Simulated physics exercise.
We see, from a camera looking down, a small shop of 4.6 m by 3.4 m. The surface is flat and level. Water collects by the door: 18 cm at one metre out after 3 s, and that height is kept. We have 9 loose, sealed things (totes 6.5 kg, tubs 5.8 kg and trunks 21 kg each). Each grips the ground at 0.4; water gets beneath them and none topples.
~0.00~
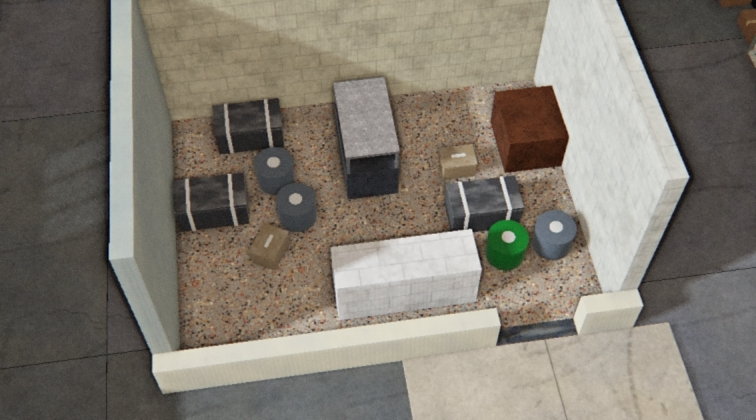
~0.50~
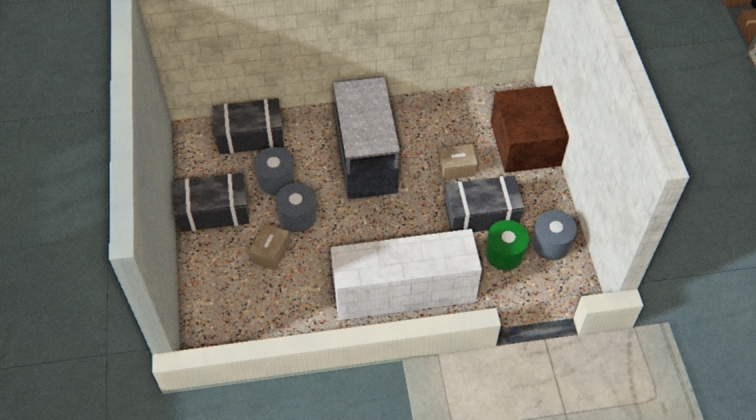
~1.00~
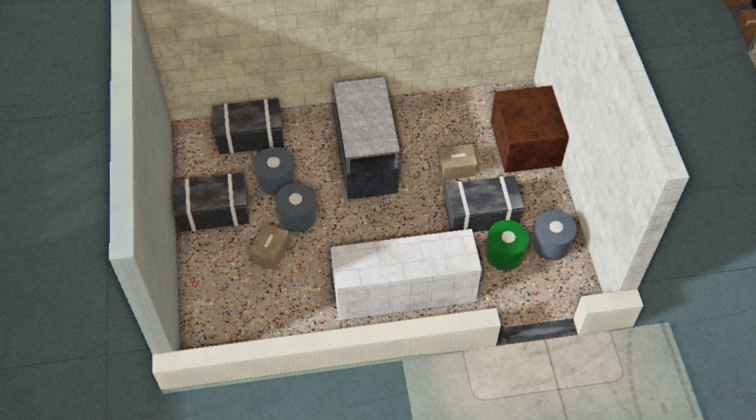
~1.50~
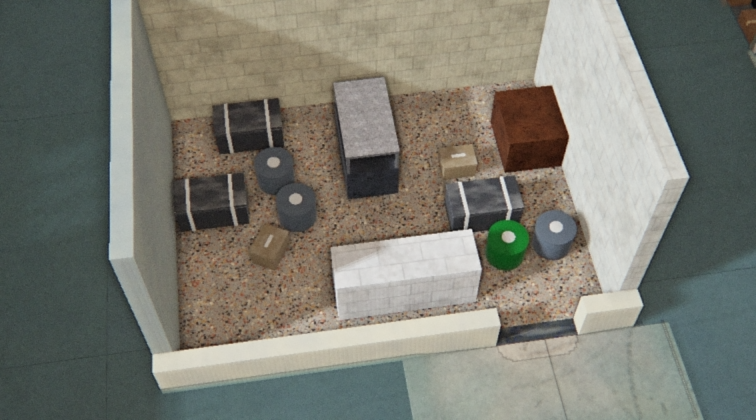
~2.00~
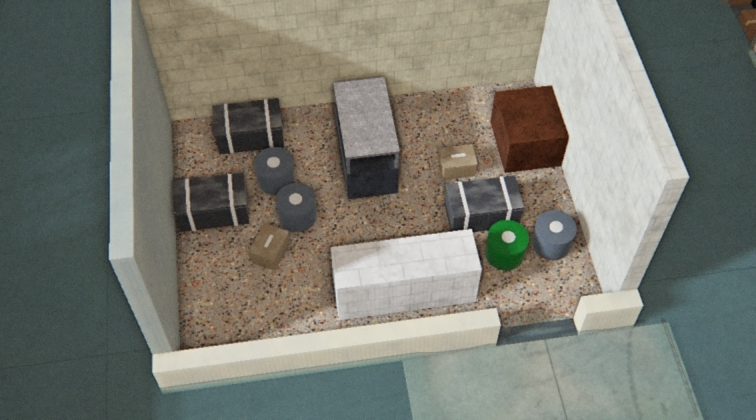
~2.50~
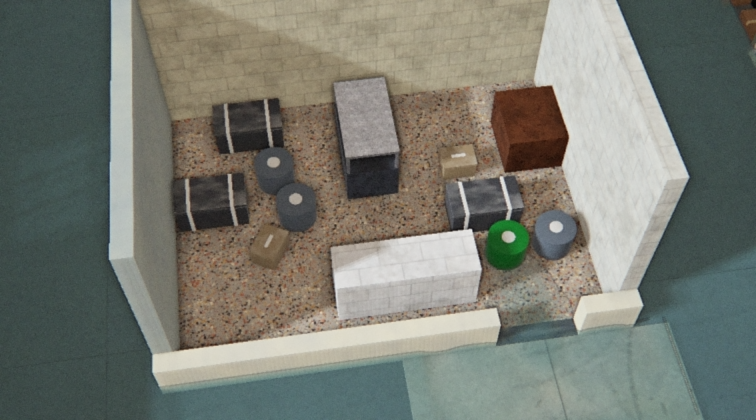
Water spread over the dark paving outside a small walled room and across the pale slab by the doorway, then just reached the doorway, while the tubs, trunks and boxes inside stayed still.
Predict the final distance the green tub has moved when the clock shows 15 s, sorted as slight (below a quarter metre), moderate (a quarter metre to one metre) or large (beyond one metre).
Watch - it'll head off a good distance.
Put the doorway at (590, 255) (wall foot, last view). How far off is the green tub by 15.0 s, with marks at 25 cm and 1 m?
With that change, the green tub travels a long distance.
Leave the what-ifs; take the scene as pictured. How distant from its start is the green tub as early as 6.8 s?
Around 150 cm from the start by that time.
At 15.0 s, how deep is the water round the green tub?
Near 8 cm deep.
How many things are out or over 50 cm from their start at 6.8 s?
By then the count is 4.
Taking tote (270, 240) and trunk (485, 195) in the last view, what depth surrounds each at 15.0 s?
Depths: Near 8 cm, then near 15 cm.
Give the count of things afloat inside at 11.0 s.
The number is 5.
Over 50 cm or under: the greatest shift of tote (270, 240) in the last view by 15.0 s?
That one is smaller.
After 3.5 s the green tub is near (504, 227), 0.1 m from its start, afloat; 1 afloat.
After 6.8 s the green tub is near (362, 202), 1.7 m from its start, aground; 2 afloat.
After 11.0 s the green tub is near (238, 318), 3.0 m from its start, afloat; 5 afloat.
After 15.0 s the green tub is near (220, 232), 3.2 m from its start, afloat; 9 afloat.
